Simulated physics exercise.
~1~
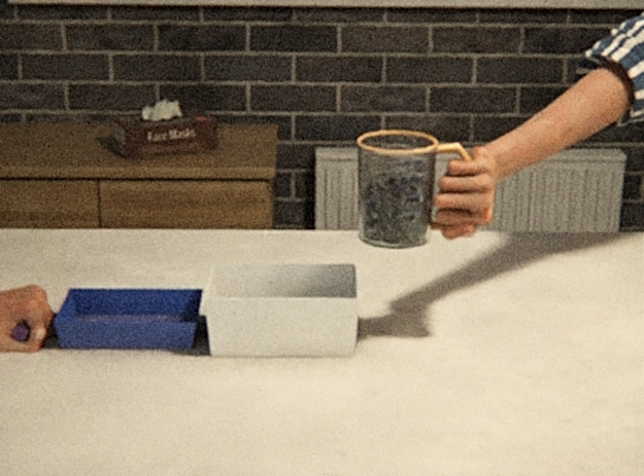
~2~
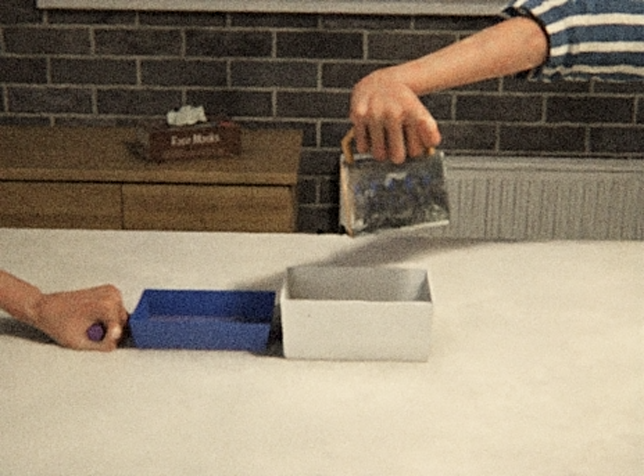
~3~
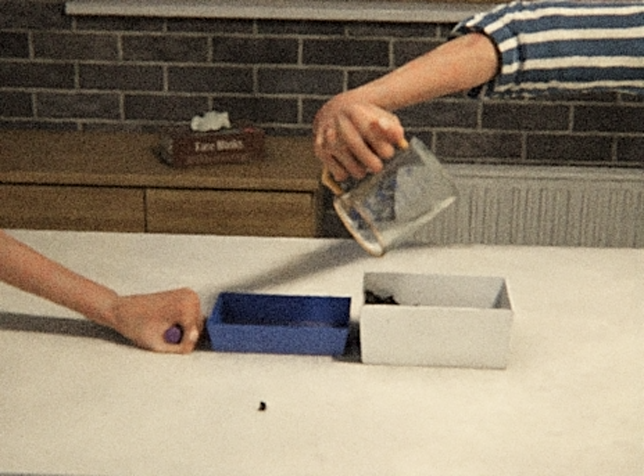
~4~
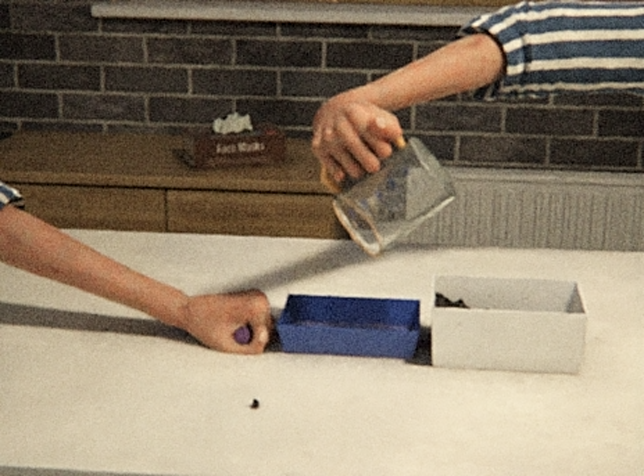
A hand tips a jug of dark beans into a white tin as another slides the tins right.
